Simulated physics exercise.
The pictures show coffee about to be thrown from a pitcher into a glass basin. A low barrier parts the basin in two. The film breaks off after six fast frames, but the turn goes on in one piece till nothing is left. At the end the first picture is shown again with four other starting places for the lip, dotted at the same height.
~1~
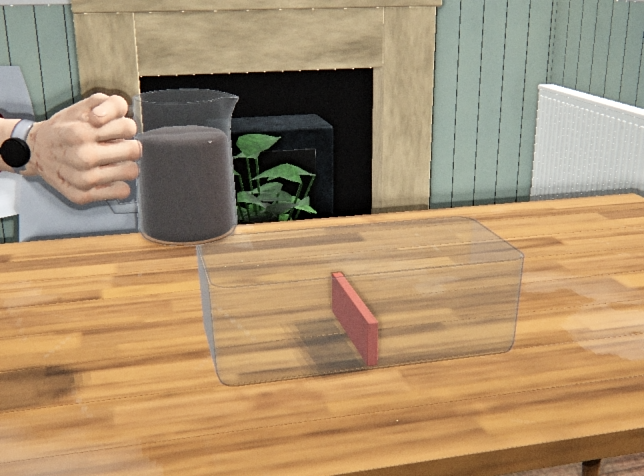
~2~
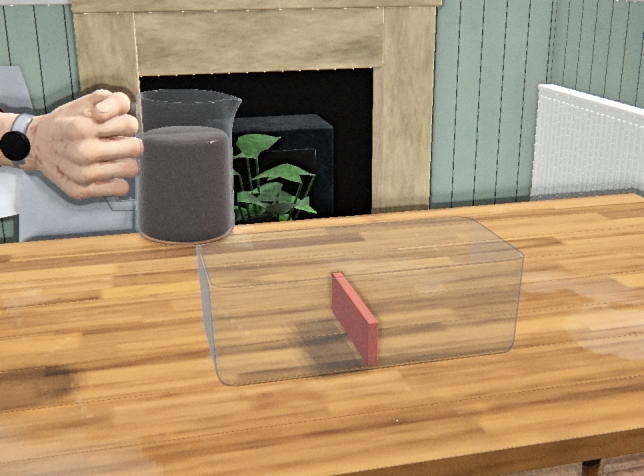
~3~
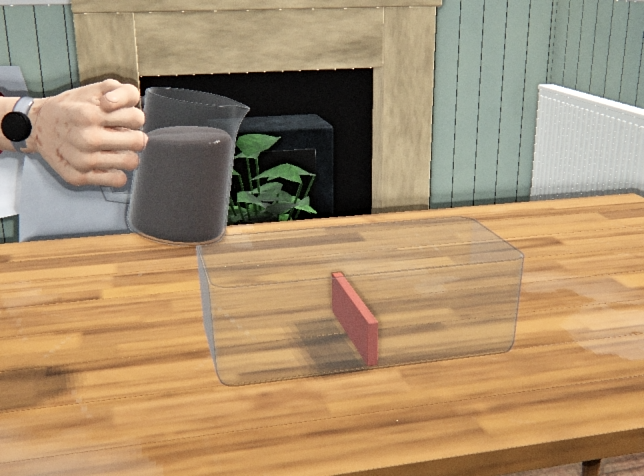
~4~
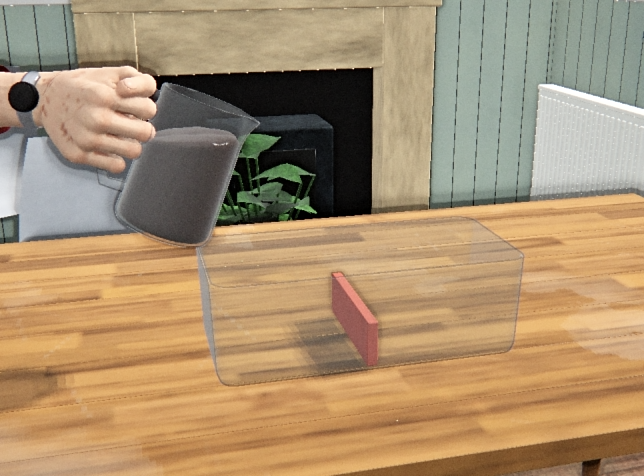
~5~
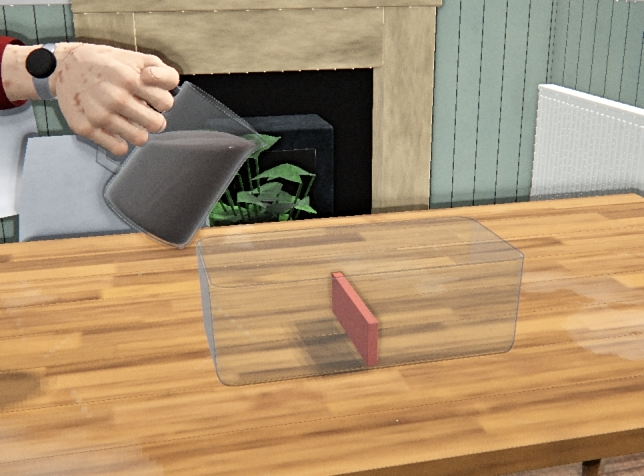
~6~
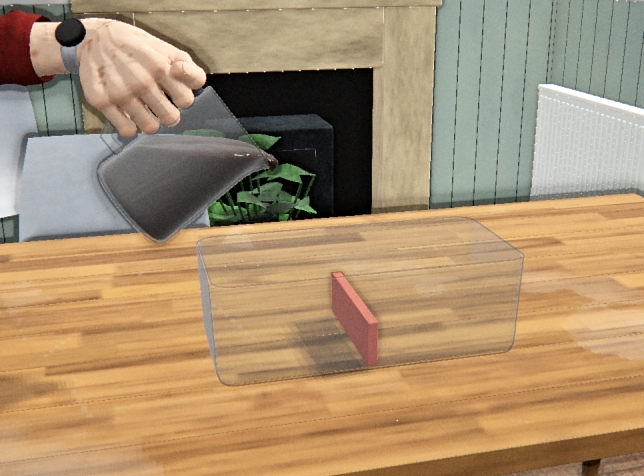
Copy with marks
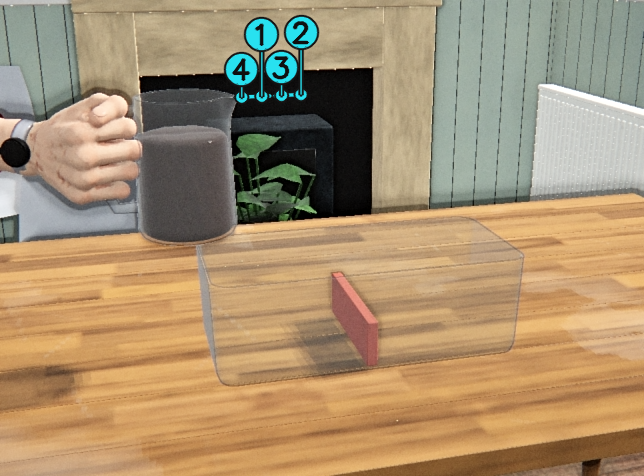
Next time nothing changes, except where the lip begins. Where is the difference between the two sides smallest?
It is 3.
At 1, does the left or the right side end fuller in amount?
The left side.
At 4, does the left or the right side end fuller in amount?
The left side.
On the marked copy, 1 at (261, 96); 2 at (301, 94); 3 at (281, 95); 4 at (241, 97).
Choosing 1, about 90 % ends left of the wall and 9 % right of it.
Choosing 2, about 9 % ends left of the wall and 90 % right of it.
Choosing 3, about 46 % ends left of the wall and 53 % right of it.
Choosing 4, about 92 % ends left of the wall and 3 % right of it; 4 % is lost outside.
